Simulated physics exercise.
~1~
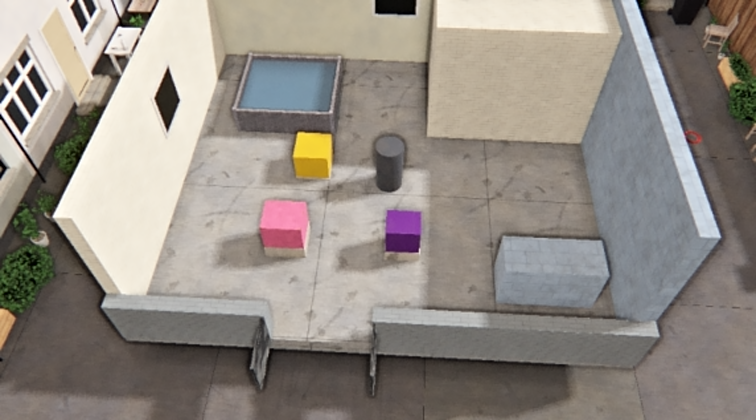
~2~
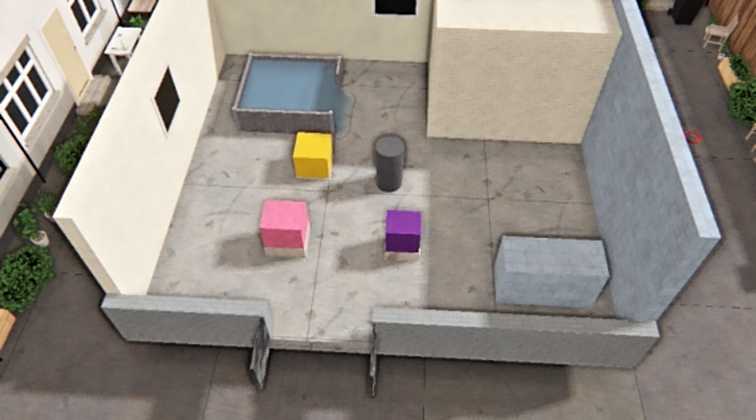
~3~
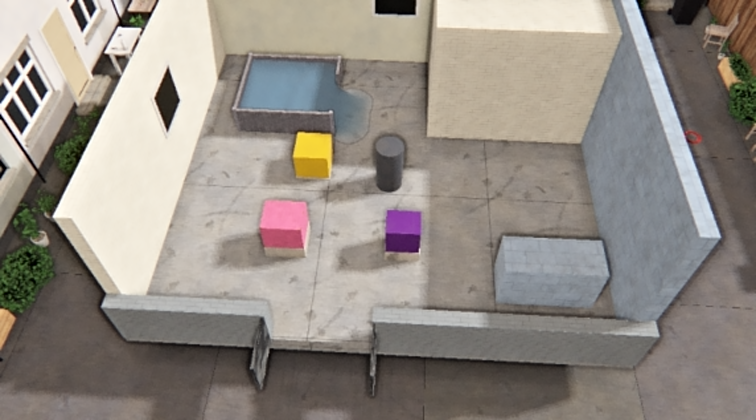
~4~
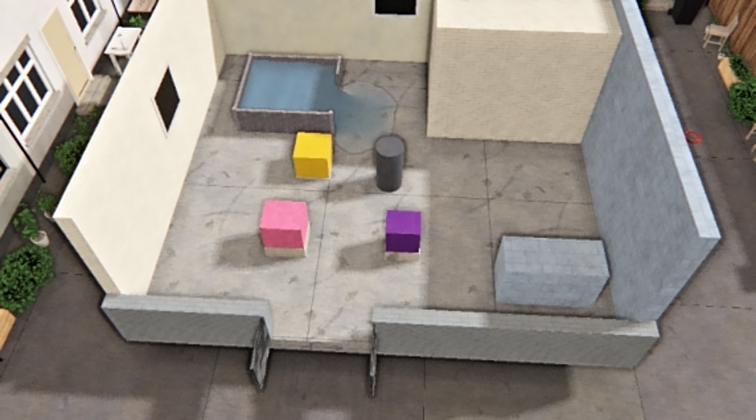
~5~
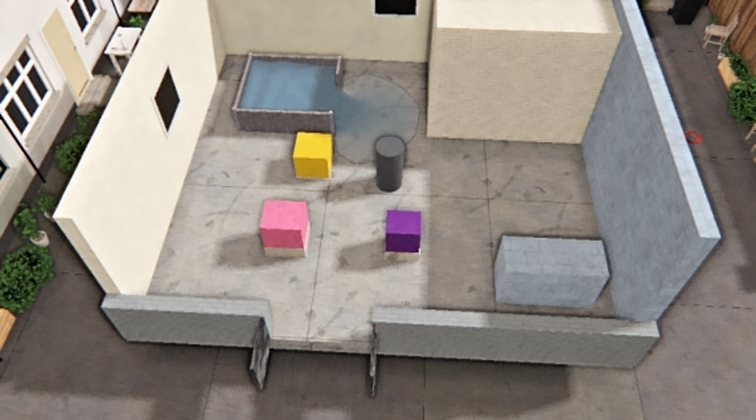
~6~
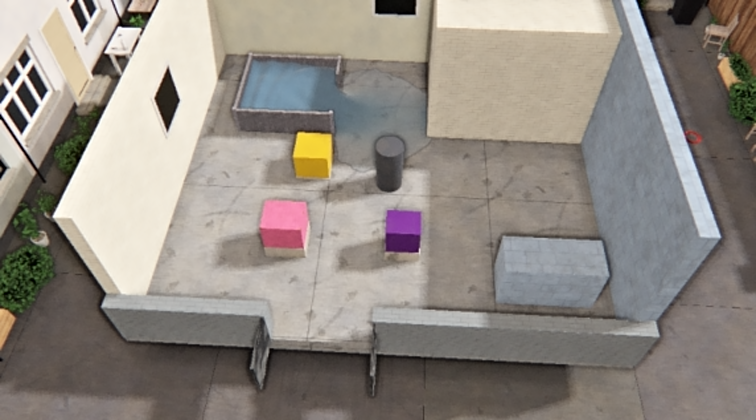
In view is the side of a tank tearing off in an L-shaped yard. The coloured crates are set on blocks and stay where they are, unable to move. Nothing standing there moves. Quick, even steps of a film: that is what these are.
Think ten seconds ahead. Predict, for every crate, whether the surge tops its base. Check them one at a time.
My prediction: The yellow crate does not get topped; the pink crate does not get topped; the purple crate does not get topped.
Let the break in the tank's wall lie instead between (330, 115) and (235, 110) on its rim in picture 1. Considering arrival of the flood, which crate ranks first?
That would be the one in yellow.
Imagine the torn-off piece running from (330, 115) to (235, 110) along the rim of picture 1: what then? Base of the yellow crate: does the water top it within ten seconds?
Note: Yellow crate gets reached.
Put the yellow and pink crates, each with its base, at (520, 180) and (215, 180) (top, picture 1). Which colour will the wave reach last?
I'd say it is the one in pink.
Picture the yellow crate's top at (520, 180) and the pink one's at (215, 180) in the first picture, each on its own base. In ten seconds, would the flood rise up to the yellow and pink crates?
Yellow: Reached; pink: Untouched.
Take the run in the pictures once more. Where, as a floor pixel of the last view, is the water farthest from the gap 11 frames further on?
The wet point farthest out is around (550, 221).
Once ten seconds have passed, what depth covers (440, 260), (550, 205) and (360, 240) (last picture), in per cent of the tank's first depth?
Going place by place: 8 %, 10 % and 4 %.
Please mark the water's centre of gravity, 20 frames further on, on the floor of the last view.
Somewhere near (378, 131).
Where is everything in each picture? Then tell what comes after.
In the first picture, the water tank at (290, 86) is whole and still.
In the second picture, water pours out at (334, 107) and has run to (348, 94).
In the third picture, the front is at (367, 96), out from the gap at (334, 108).
In the fourth picture, water pours out at (334, 109) and has run to (392, 101).
In the fifth picture, the front is at (414, 106), out from the gap at (334, 108).
In the sixth picture, the front is at (428, 137), out from the gap at (334, 109).
A moment on, water covers 15 % of the floor; the yellow crate not reached, the pink crate not reached, the purple crate not reached.
Next, water covers 25 % of the floor; the yellow crate not reached, the pink crate not reached, the purple crate not reached.
Then, water covers 45 % of the floor; the yellow crate not reached, the pink crate not reached, the purple crate water round its plinth.
Later, water covers 60 % of the floor; the yellow crate water round its plinth, the pink crate water round its plinth, the purple crate water round its plinth.
In the end, water covers 90 % of the floor; the yellow crate stayed above the water, the pink crate stayed above the water, the purple crate stayed above the water.
